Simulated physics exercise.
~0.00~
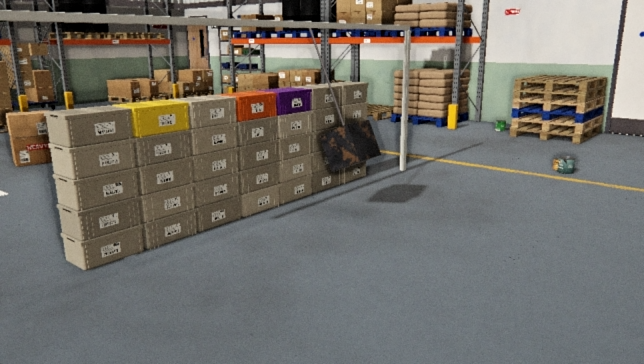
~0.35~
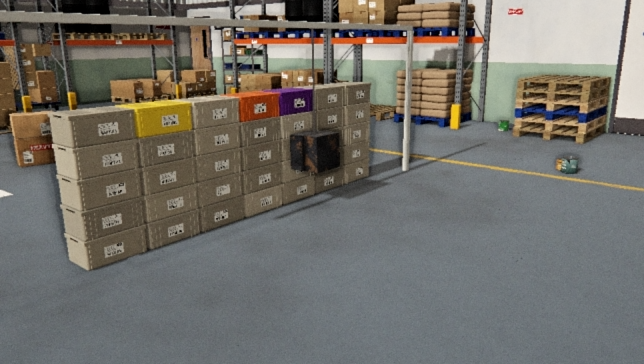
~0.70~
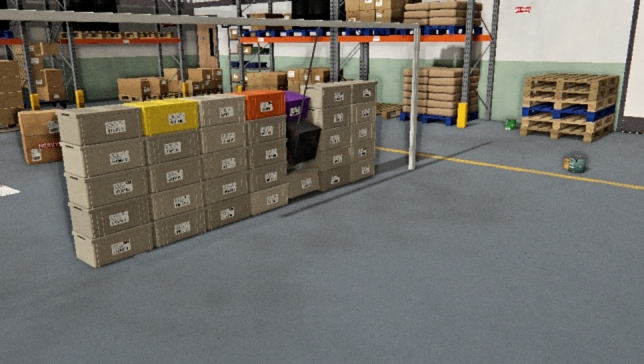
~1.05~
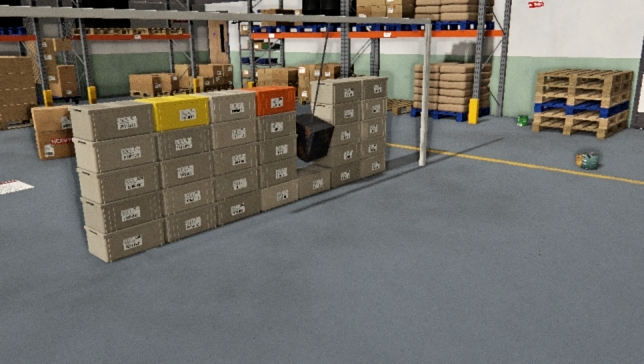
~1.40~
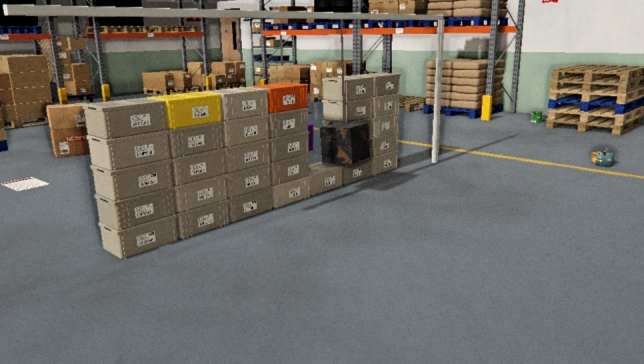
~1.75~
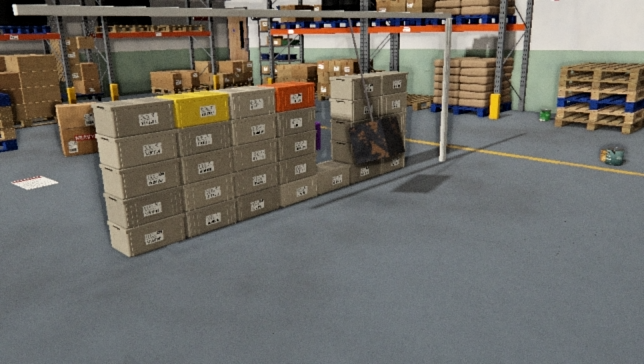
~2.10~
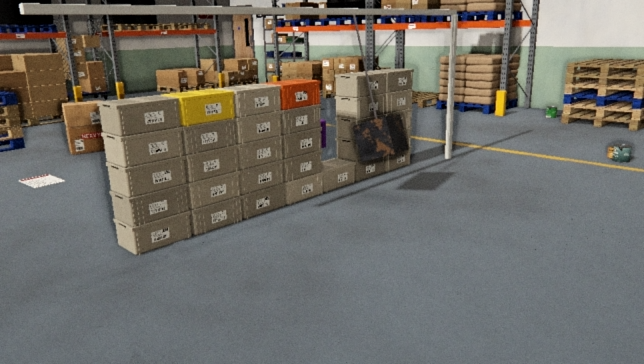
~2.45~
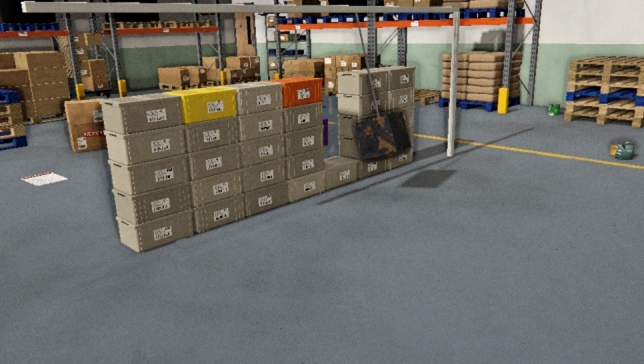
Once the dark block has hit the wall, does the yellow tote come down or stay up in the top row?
The yellow tote stays up in its place on the top row.
In a warehouse, a dark block swings left into a wall of stacked gray totes, knocking the purple one off the top row and opening a gap, then swings back right, while the yellow and orange totes stay on top.
